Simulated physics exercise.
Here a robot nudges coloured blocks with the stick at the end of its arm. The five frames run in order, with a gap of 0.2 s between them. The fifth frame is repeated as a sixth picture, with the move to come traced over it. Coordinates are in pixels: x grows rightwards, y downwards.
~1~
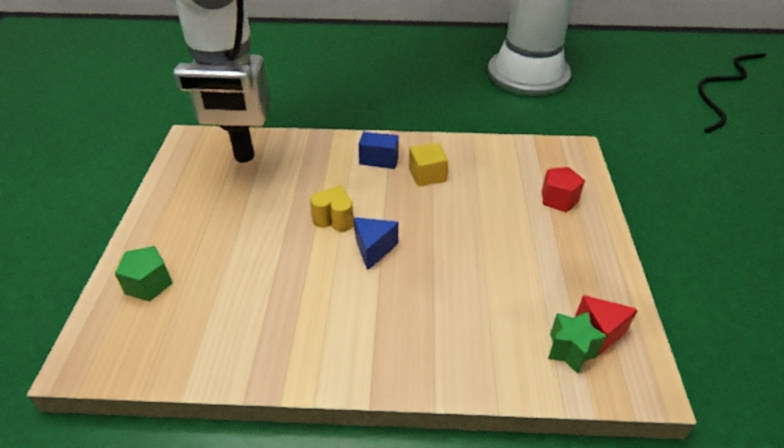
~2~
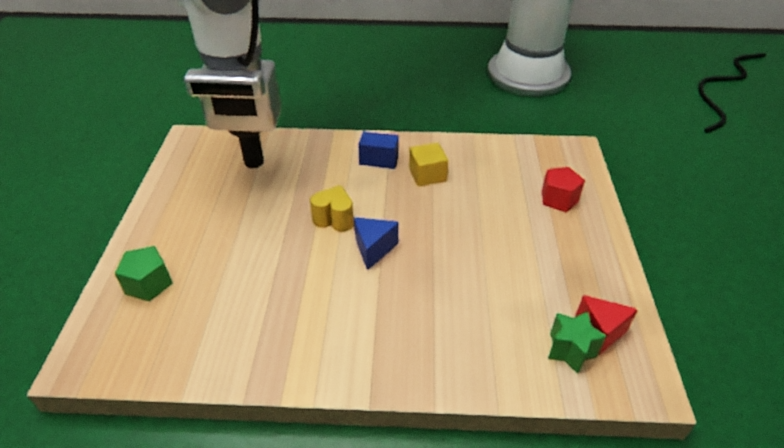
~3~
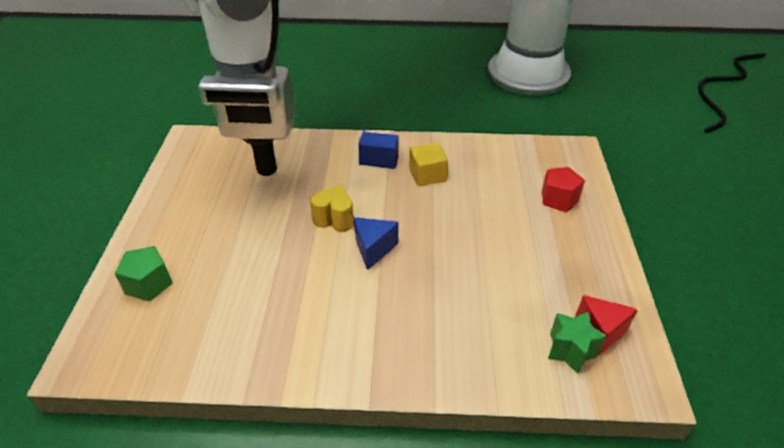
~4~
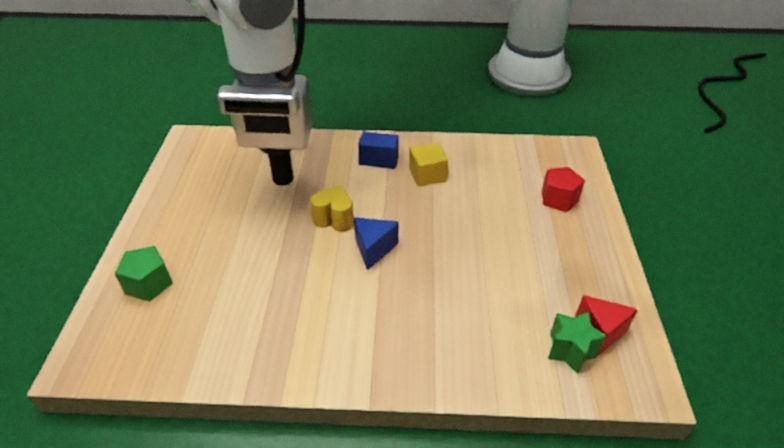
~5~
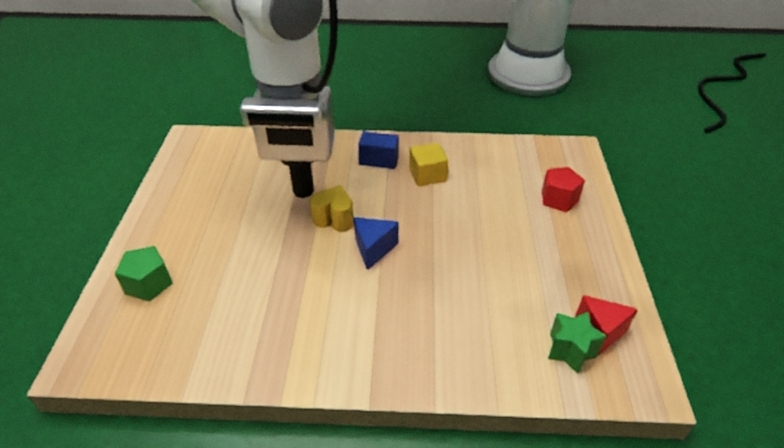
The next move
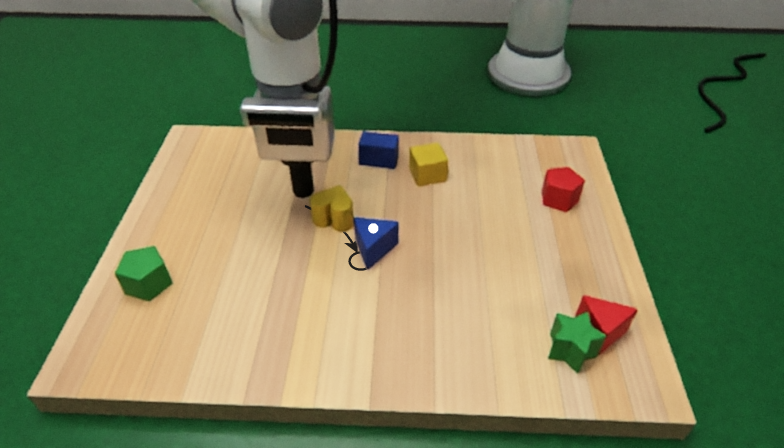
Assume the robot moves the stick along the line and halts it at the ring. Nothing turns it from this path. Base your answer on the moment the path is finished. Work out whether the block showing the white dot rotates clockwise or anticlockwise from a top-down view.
From above, the turn goes clockwise.
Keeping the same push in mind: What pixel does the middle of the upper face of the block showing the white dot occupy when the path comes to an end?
Its top centre lands on (399, 242).
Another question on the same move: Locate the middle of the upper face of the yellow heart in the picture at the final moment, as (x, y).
So, by the moment the path ends, you'll find the top centre of the yellow heart at (380, 217).
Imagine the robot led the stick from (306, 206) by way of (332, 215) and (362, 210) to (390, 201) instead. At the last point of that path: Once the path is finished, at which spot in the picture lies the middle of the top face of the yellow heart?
Close to (368, 206).
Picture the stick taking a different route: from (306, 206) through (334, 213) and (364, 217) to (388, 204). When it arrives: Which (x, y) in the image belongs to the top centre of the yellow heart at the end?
Answer: (380, 211).
Path on the board, from (306, 206) by way of (330, 219) and (349, 238) to (361, 261); the dot is on the blue triangular piece.
The first path, step by step. One third of the way, stick (329, 206); yellow heart (354, 206), turned 15° anticlockwise.
Two thirds of the way, stick (348, 224); yellow heart (376, 215), turned 60° anticlockwise; blue triangular piece (395, 241), turned 25° clockwise.
At the end, stick (360, 247); yellow heart (380, 217), turned 80° anticlockwise; blue triangular piece (399, 242), turned 35° clockwise.
